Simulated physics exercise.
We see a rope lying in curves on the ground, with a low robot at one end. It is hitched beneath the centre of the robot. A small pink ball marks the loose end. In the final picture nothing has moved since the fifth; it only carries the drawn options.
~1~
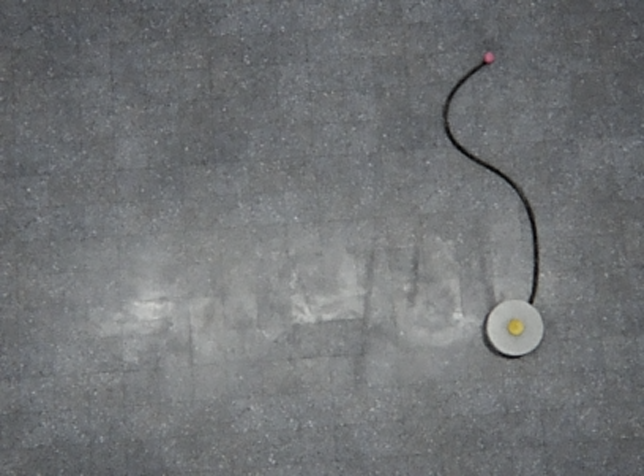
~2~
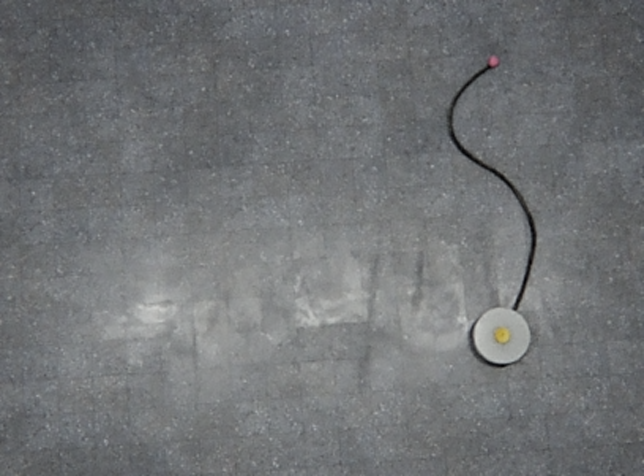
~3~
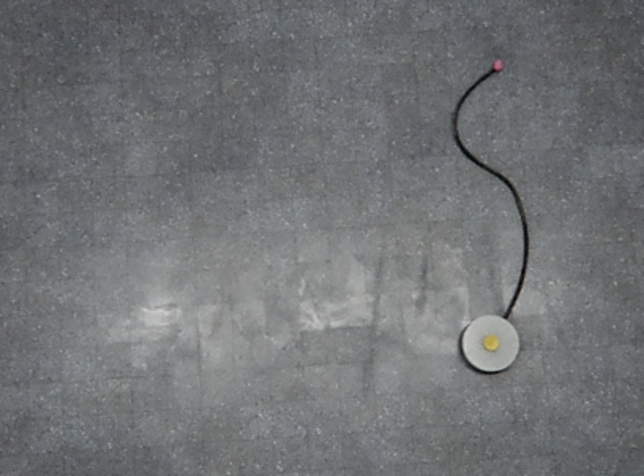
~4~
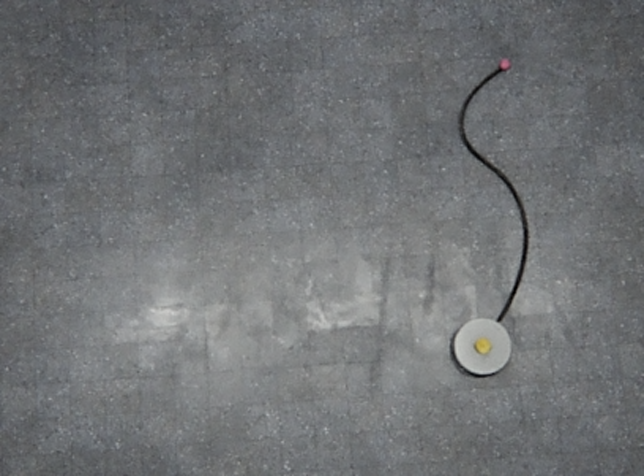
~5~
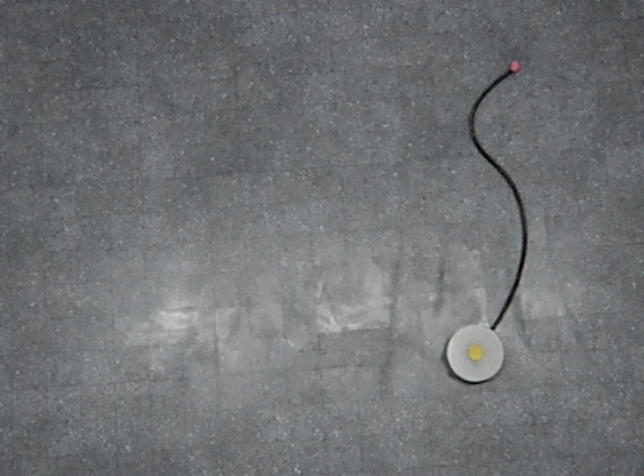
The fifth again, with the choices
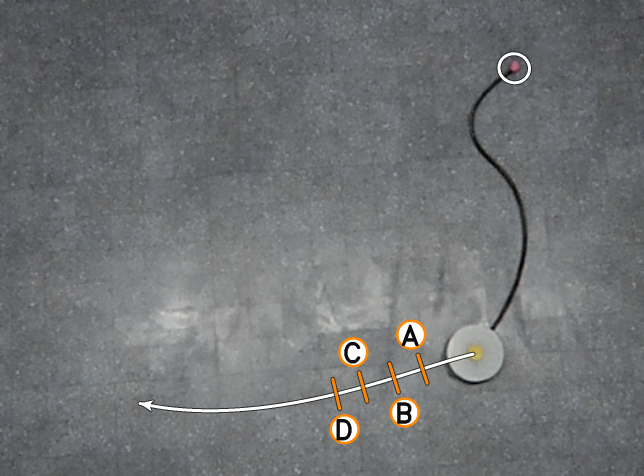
A round pale robot creeps down and left, pulling a curved black rope behind it.
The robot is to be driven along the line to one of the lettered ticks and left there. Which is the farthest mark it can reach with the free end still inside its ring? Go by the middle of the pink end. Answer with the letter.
The farthest safe stop is B.
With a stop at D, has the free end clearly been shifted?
Yes.
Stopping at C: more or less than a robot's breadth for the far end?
Less.
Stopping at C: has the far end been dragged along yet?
Yes.
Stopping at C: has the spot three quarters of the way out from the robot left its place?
By then, yes.
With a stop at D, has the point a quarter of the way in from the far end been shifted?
Yes.
On the copy, A at (422, 369); B at (394, 378); C at (363, 387); D at (336, 394); the ring at (514, 68); the route from (473, 354) via (305, 401) to (140, 403).
On B. First, robot (445, 362), middle of the rope (507, 206), free end (515, 67).
Then, robot (419, 370), middle of the rope (492, 217), free end (514, 68).
Finally, robot (395, 377), middle of the rope (477, 227), free end (508, 72); the free end is still in its ring.
By contrast, A is safe but short; C drags the free end to (500, 87); D drags the free end to (496, 104).
